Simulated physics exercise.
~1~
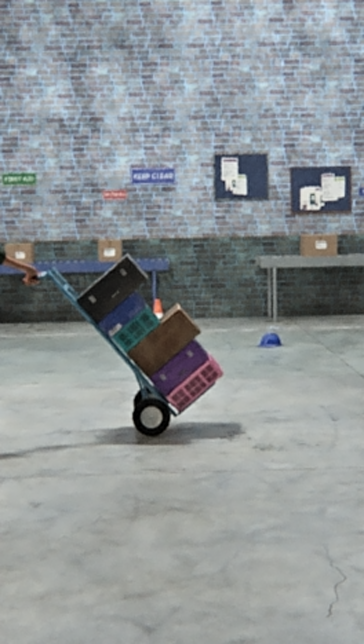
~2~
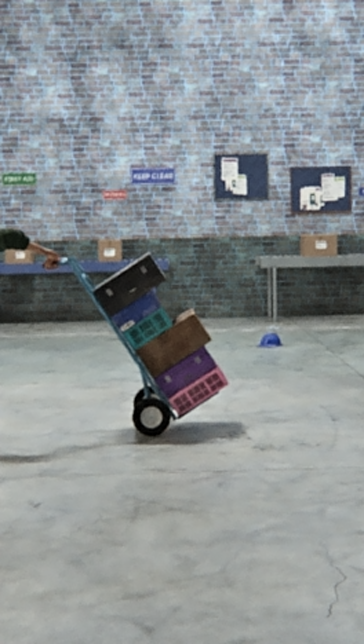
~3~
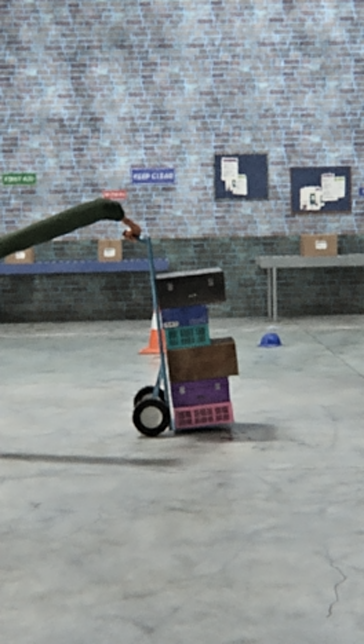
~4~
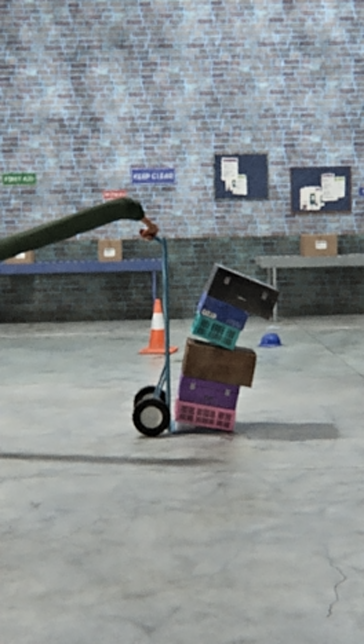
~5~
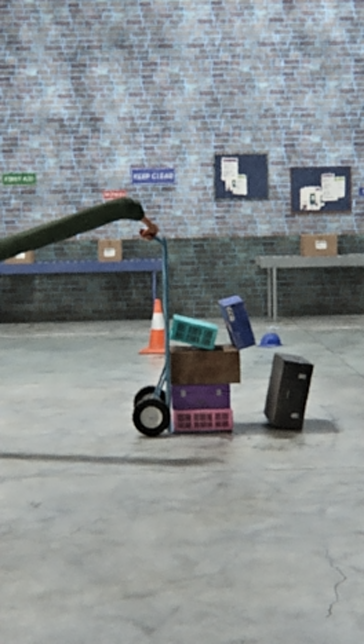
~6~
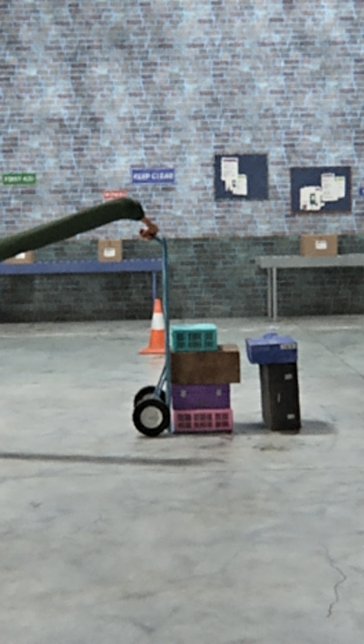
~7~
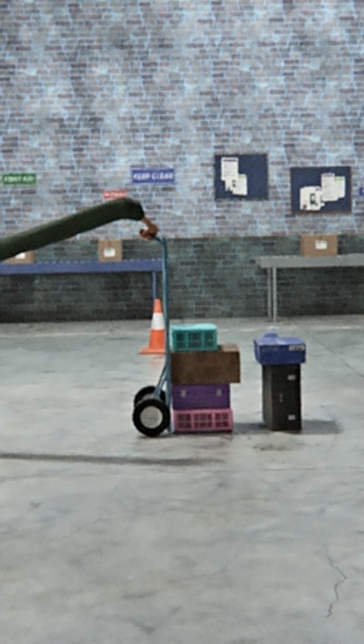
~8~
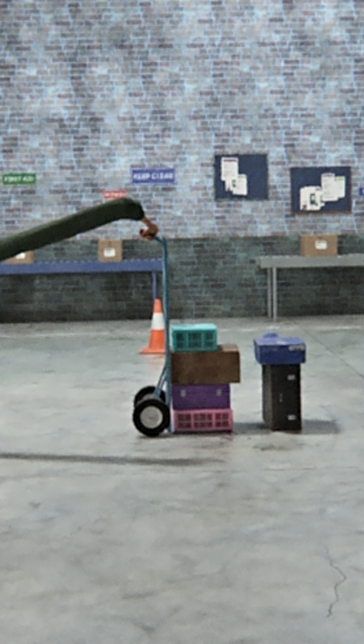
In a brick-walled warehouse, an arm tipped a loaded two-wheeled hand truck upright, and the stack lurched to the right. The black toolbox toppled off and landed on end, then the blue parcel dropped onto it, while the other four items stayed stacked beside the truck.
